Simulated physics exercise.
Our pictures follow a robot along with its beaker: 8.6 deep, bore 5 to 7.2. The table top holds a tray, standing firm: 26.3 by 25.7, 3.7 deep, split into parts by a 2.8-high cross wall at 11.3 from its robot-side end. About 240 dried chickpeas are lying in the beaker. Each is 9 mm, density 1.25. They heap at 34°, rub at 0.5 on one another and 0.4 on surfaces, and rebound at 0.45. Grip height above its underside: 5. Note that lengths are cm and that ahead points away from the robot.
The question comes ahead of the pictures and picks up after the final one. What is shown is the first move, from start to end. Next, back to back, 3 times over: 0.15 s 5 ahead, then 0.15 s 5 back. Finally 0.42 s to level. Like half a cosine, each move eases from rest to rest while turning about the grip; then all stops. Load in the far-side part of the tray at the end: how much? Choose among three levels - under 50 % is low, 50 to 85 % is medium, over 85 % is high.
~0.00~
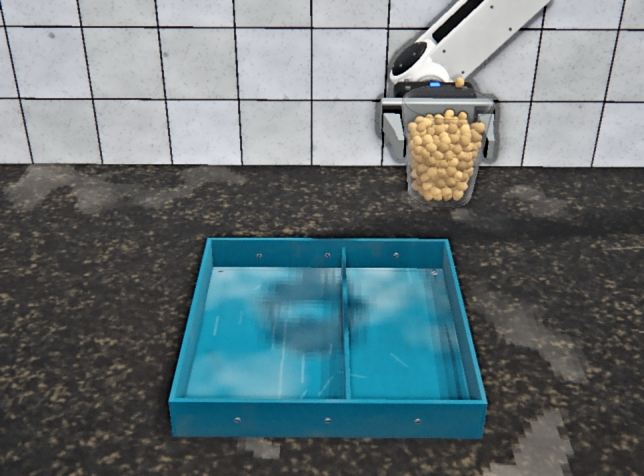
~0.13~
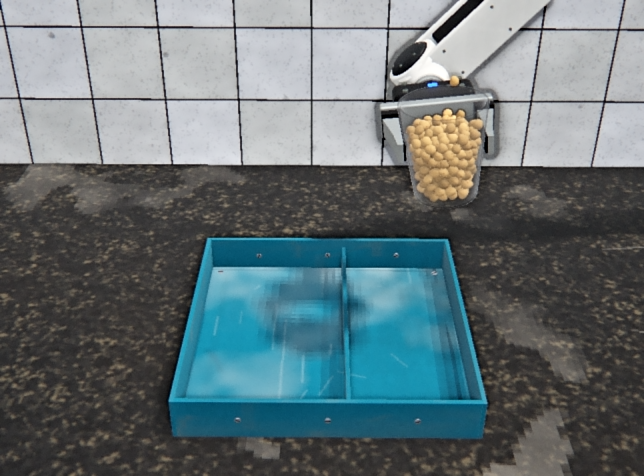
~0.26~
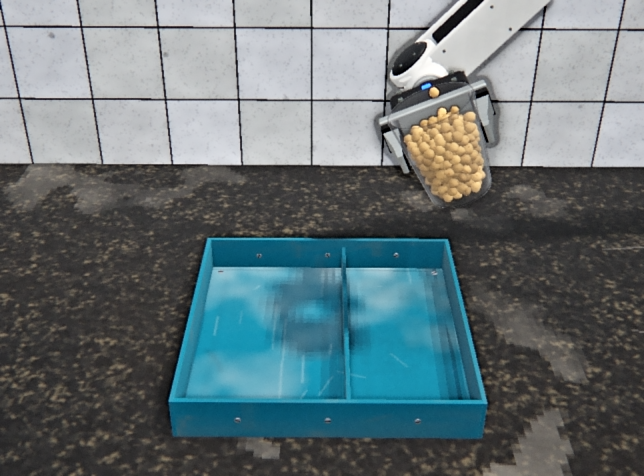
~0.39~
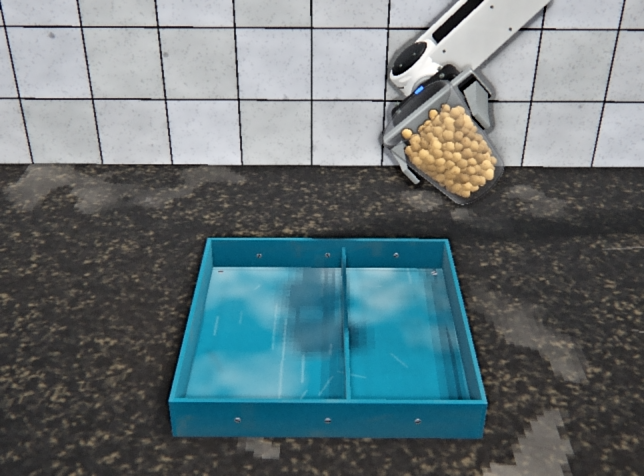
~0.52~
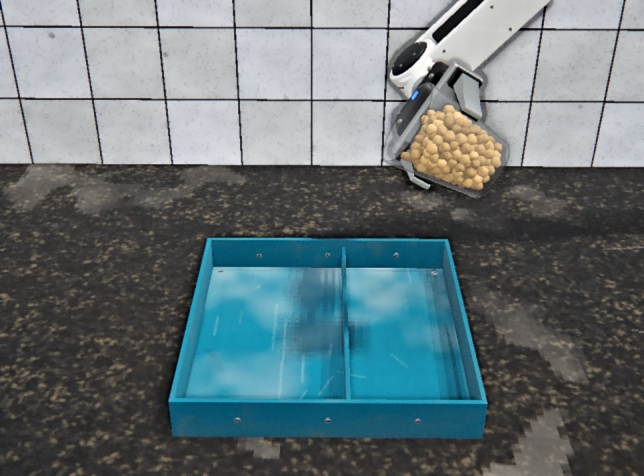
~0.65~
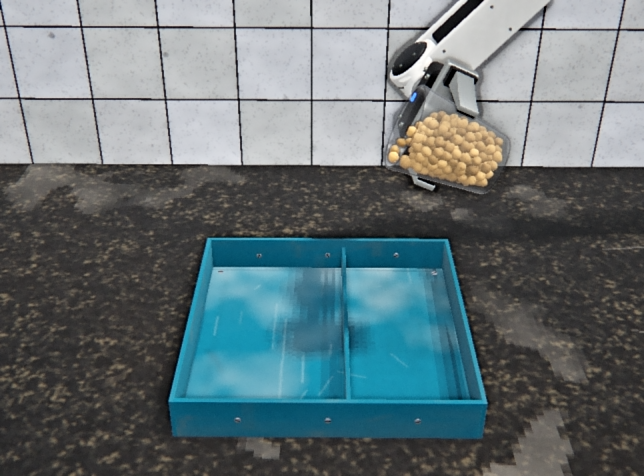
The level is low.
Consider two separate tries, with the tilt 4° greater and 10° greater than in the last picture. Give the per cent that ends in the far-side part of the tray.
It would be around 40 and 55 per cent.
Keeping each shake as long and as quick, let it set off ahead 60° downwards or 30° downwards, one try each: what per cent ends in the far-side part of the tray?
0 and 15 %.
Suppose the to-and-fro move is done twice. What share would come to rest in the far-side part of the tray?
Approx. 25 per cent.
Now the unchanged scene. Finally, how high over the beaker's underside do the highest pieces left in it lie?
Around 5.5 centimetres above the underside.
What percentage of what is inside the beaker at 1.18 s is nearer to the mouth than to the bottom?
Something like 60 percent sits in that half.
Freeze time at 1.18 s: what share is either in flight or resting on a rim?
Logged share: Close to 5 per cent.
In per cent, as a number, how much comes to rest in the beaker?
My estimate would be some 50 percent.
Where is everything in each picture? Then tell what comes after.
The beaker middle at (443, 151), level; upper third of the load around (448, 134), from x 415 to 480, top at y 85; 236 in the beaker, in the first frame.
The beaker middle at (444, 151), tilted 6° forward; upper third of the load around (448, 134), from x 410 to 480, top at y 80, in the second frame.
The beaker middle at (447, 150), tilted 23° forward; upper third of the load around (449, 134), from x 410 to 480, top at y 95, in the third frame.
The beaker middle at (449, 149), tilted 43° forward; upper third of the load around (452, 133), from x 405 to 495, top at y 110, in the fourth frame.
The beaker middle at (451, 147), tilted 60° forward; upper third of the load around (451, 131), from x 405 to 500, top at y 110, in the fifth frame.
The beaker middle at (451, 147), tilted 66° forward; upper third of the load around (449, 135), from x 395 to 500, top at y 115; 236 in the beaker, in the sixth frame.
After 1.18 s, tilted 66° forward, highest piece 23 above the table; 159 in the beaker, 46 in the far-side part, 19 in the robot-side part, 1 on the table or floor, 11 in flight or on a rim.
After 1.71 s, tilted 46° forward, highest piece 22 above the table; 116 in the beaker, 74 in the far-side part, 43 in the robot-side part, 2 on the table or floor, 1 in flight or on a rim.
After 2.17 s, level, highest piece 23 above the table; 116 in the beaker, 74 in the far-side part, 44 in the robot-side part, 2 on the table or floor.
After 3.22 s, level, highest piece 22 above the table; 116 in the beaker, 74 in the far-side part, 44 in the robot-side part, 2 on the table or floor.
In the end, 116 in the beaker, 74 in the far-side part, 44 in the robot-side part, 2 on the table or floor. That is 31 % in the far-side part of the tray.
